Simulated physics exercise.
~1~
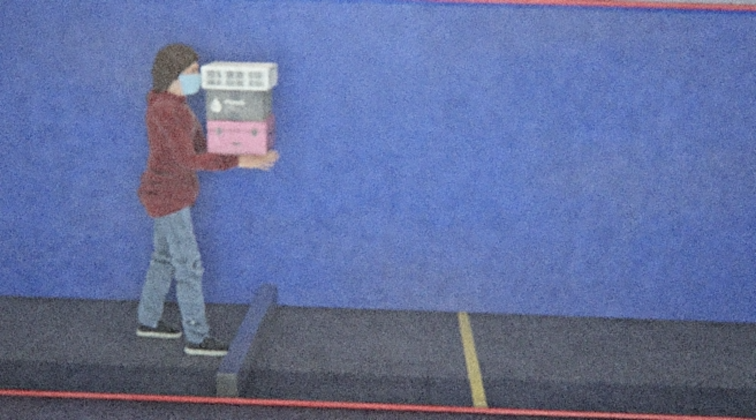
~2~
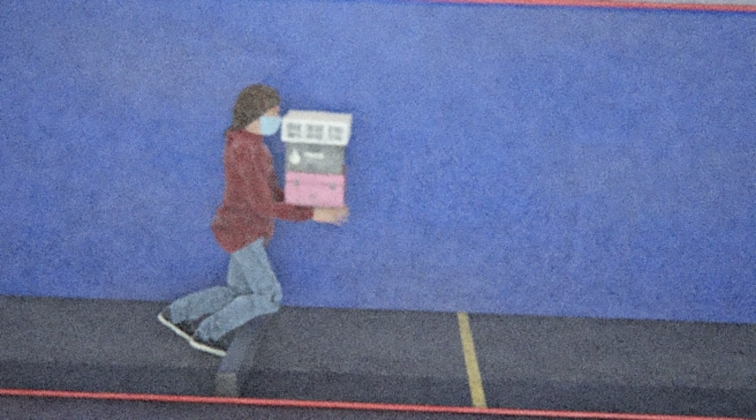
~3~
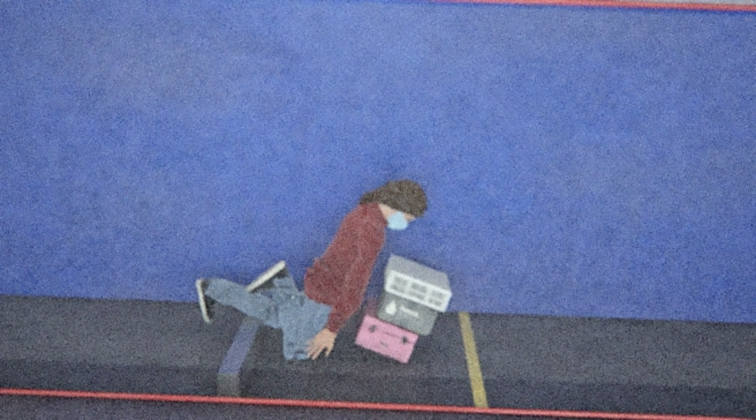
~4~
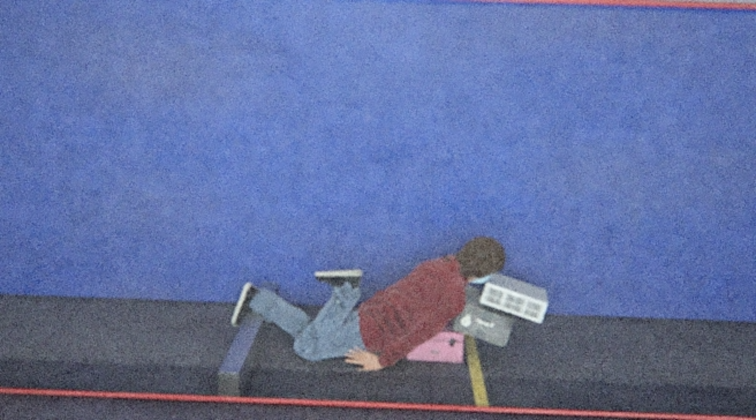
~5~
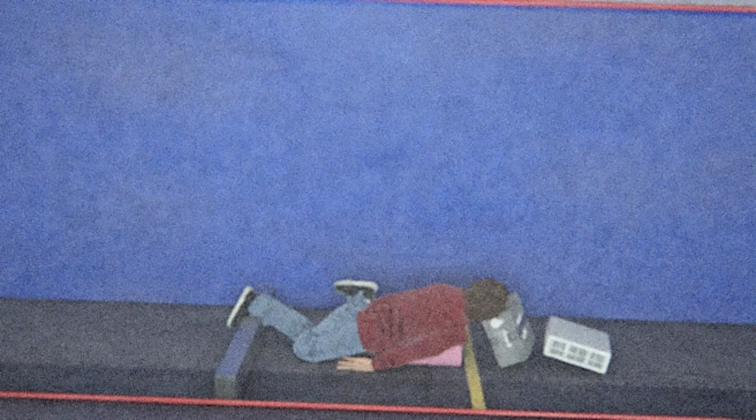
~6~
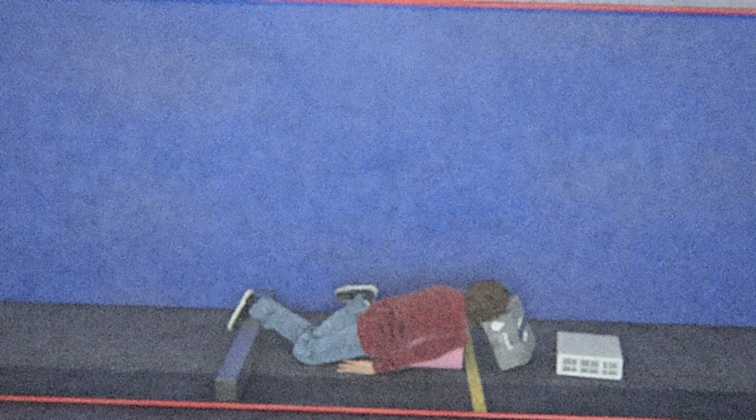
A masked person trips over a low rail and falls, spilling three boxes rightward.
